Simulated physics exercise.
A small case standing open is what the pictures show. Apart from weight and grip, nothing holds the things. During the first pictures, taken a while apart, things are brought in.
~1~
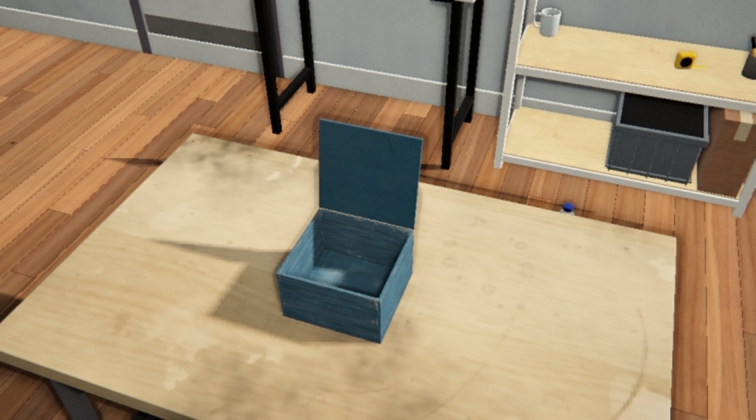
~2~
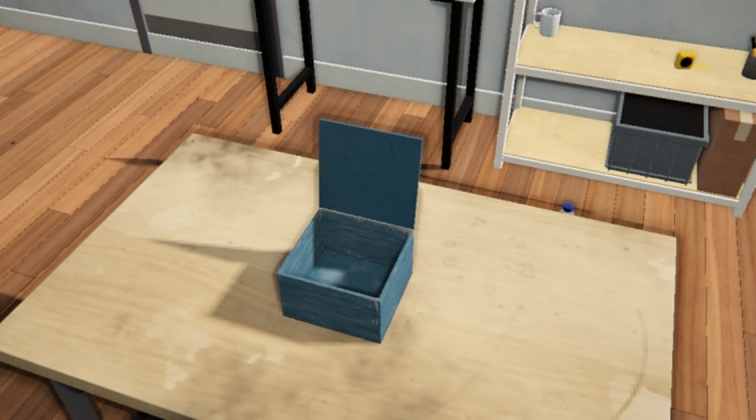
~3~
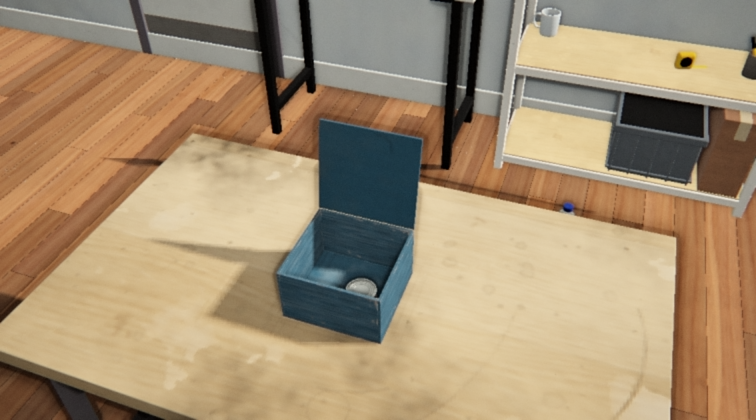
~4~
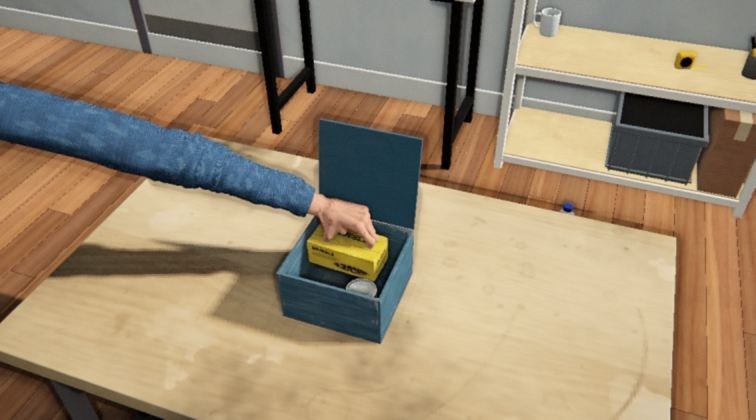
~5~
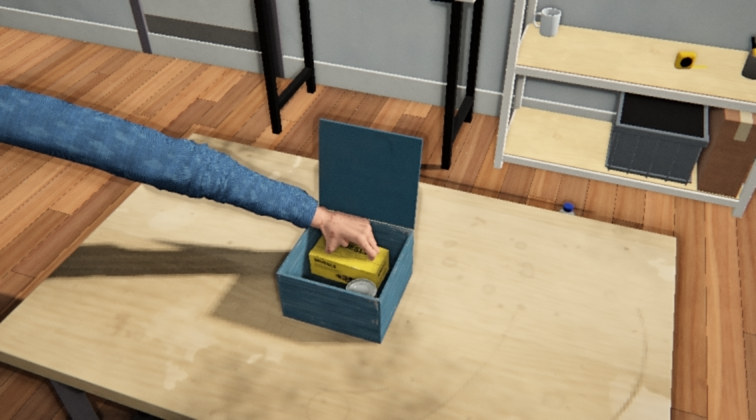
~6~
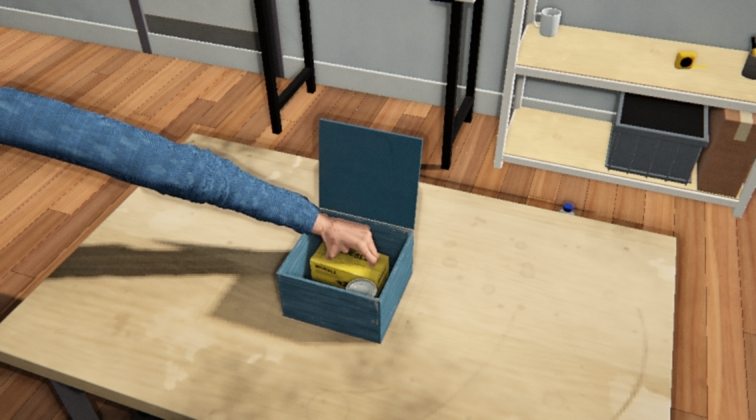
In the open blue box, a round object appears, then a hand lowers a yellow carton.
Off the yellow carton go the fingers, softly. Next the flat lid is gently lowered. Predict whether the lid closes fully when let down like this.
Drops home.
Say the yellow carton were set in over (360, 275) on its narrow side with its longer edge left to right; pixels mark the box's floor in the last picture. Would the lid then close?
Once it's packed that way, the lid settles all the way.
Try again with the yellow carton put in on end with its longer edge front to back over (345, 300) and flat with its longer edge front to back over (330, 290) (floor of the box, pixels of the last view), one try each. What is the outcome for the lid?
The first attempt leaves the lid partly open, while the second leaves it fully closed.
Then, 1.20 s after the last picture, lid starting down.
Then, 1.60 s after the last picture, lid 58° above the rim.
Then, 1.80 s after the last picture, lid 33° above the rim.
Then, 2.00 s after the last picture, lid shut.
At rest, lid shut; both in place. Seen from the same camera at the end, yellow carton near (350, 268).
